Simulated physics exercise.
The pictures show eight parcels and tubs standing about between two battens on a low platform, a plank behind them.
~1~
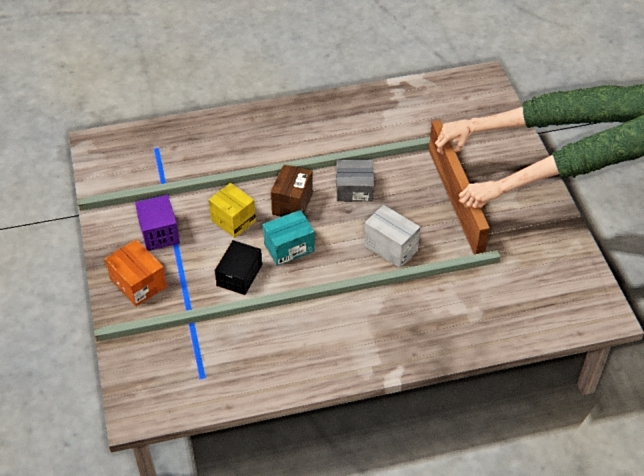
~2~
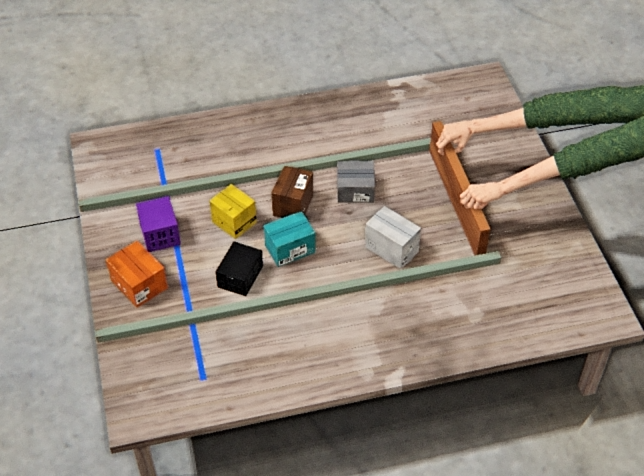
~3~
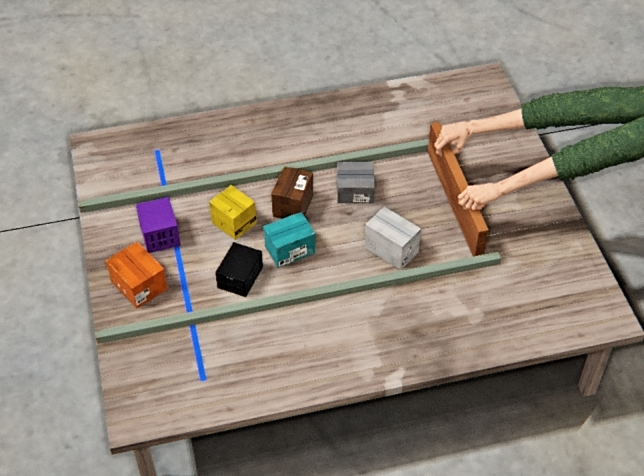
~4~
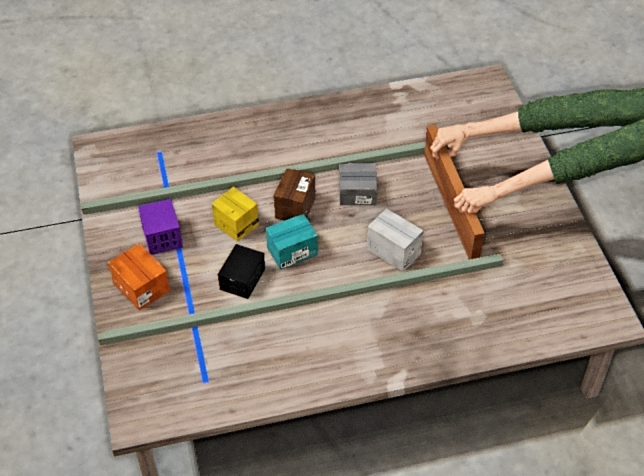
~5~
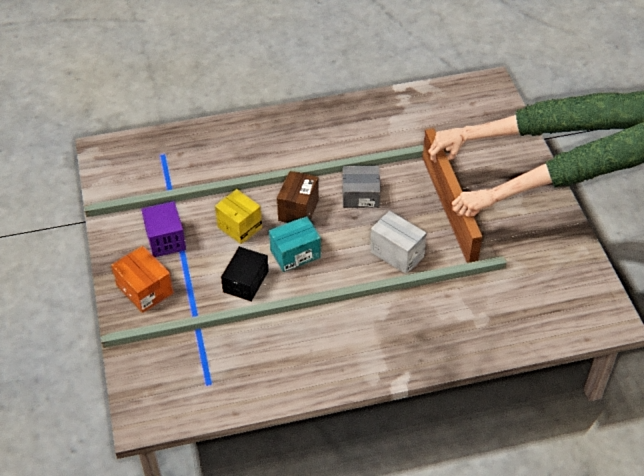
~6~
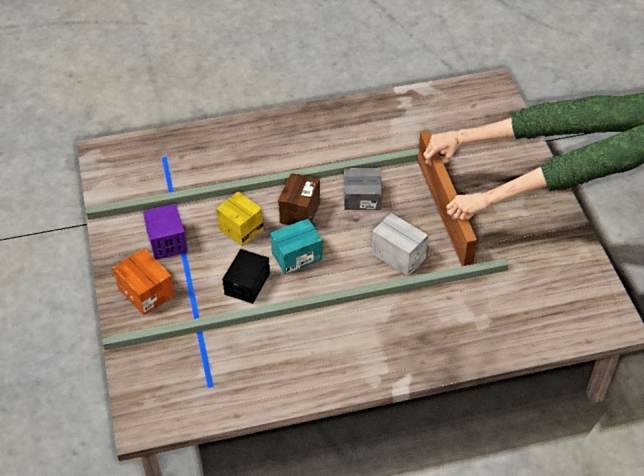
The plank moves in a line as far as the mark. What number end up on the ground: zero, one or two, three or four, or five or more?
Outcome: The number that fall off is one or two.
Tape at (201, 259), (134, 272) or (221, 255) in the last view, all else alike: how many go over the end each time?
Try by try, 1, 6 and 0.
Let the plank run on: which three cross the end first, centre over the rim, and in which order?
In order: The purple crate, then the orange parcel, then the yellow box.
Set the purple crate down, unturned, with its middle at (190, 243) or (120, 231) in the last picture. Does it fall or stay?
In that order, it is kept; comes down.
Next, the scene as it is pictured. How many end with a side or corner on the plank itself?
It touches 2.
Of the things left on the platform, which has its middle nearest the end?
That is the yellow box.
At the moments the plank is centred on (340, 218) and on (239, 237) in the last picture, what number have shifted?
First 4, then 8.
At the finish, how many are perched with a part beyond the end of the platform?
The number is 1.
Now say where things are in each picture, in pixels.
In the first picture, orange parcel (136, 273); purple crate (158, 223); black crate (239, 267); plank (457, 187); tape (177, 253).
In the second picture, purple crate (158, 224); white parcel (393, 238).
In the third picture, black crate (240, 270); grey parcel (356, 183).
In the fourth picture, orange parcel (139, 277); plank (452, 192).
In the fifth picture, purple crate (164, 229); turquoise parcel (295, 244).
In the sixth picture, orange parcel (144, 282); purple crate (165, 232); black crate (247, 276); plank (446, 198); tape (185, 262).
Soon after, none off yet; orange parcel at rest near (144, 282); purple crate at rest near (165, 232); black crate at rest near (247, 276).
Then, none off yet; orange parcel at rest near (144, 282); purple crate moved a little near (152, 234); black crate moved about its own width near (201, 289).
By the end, the number that fall off is one or two; fallen, purple crate and orange parcel.
